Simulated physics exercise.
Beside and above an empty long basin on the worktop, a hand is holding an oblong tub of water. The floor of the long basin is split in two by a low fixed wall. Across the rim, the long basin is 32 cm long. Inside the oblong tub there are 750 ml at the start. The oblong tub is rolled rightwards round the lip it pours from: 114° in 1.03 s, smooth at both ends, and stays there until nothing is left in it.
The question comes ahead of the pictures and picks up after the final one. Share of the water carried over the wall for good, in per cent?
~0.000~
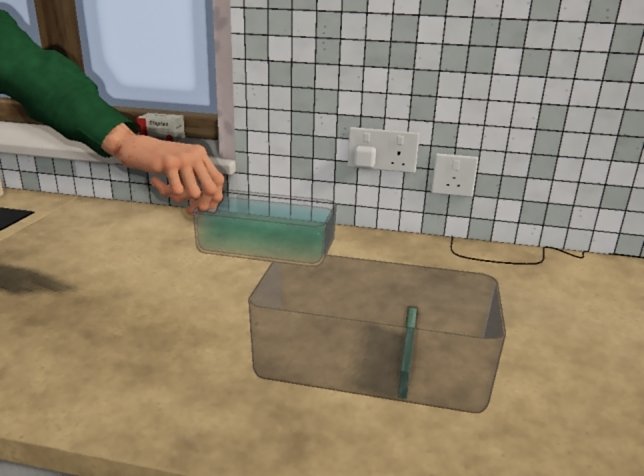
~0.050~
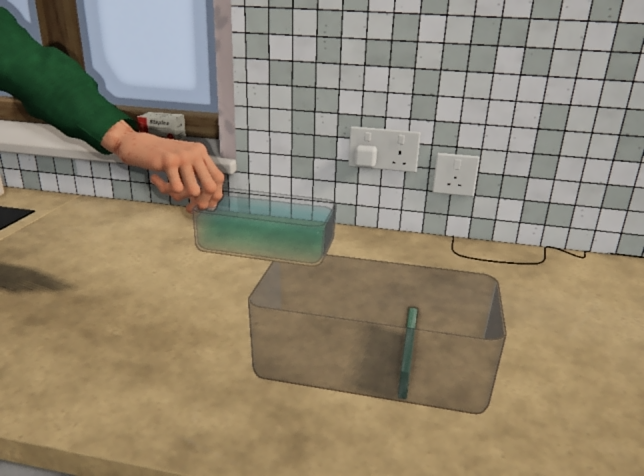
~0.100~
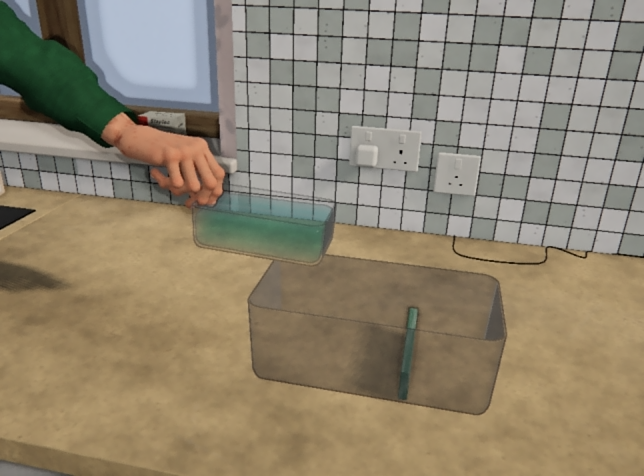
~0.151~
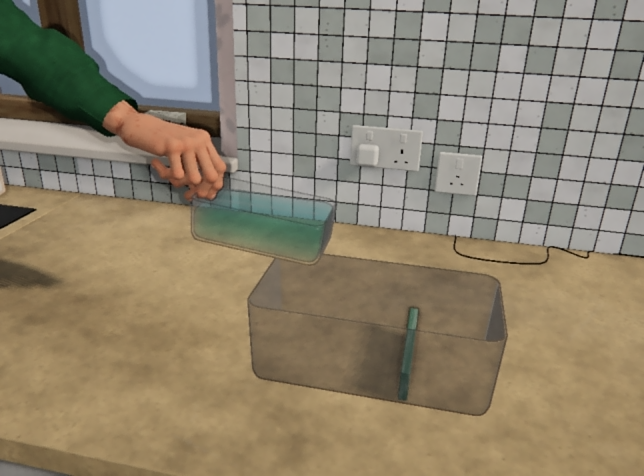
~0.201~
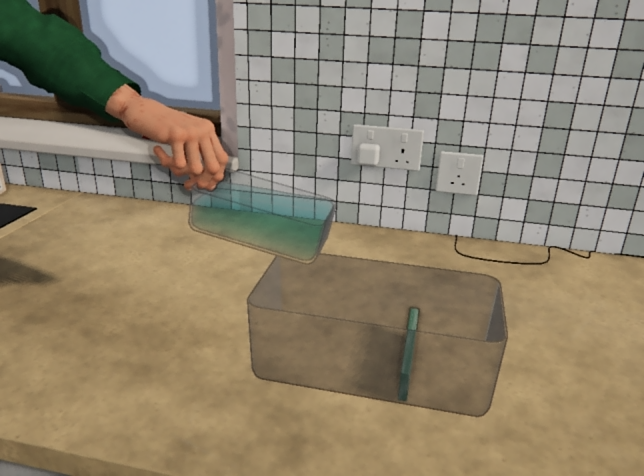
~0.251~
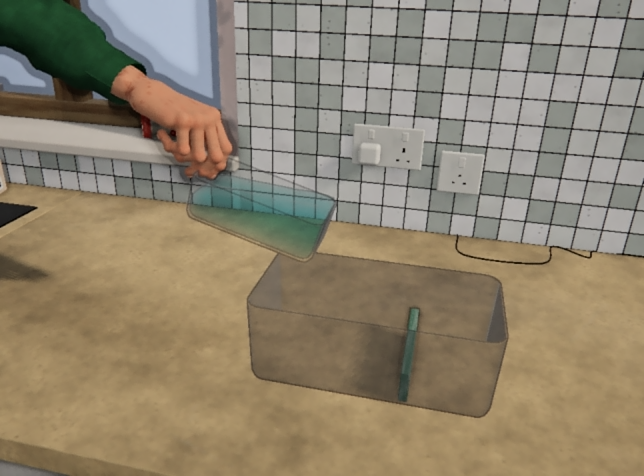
Near 49 per cent.
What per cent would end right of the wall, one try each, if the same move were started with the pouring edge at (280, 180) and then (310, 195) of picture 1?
Try 1: Approx. 5 %; try 2: Approx. 30 %.
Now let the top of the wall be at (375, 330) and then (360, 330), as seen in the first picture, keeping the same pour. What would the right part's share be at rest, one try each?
One try each: Around 80 percent and then around 85 percent.
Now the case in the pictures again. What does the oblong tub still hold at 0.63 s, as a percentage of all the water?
I'd estimate some 22 % remains.
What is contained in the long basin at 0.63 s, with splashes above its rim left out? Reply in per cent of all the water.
Close to 28 in a hundred.
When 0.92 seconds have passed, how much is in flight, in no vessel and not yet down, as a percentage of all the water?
About 9 % of the total.
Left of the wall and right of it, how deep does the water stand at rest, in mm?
I'd expect close to 10 mm on the left and close to 22 mm on the right.
By 0.63 s the tilt is 77° and 21 per cent is still to pour, 24 is left of the wall and 4 right of it.
By 0.92 s the tilt is 111° and 2 per cent is still to pour, 35 is left of the wall and 52 right of it.
By 1.21 s the tilt is 114° and 0 per cent is still to pour, 46 is left of the wall and 49 right of it.
By 1.53 s the tilt is 114° and 0 per cent is still to pour, 46 is left of the wall and 49 right of it.
At rest 46 per cent lies left of the wall, 49 right of it and 5 outside.
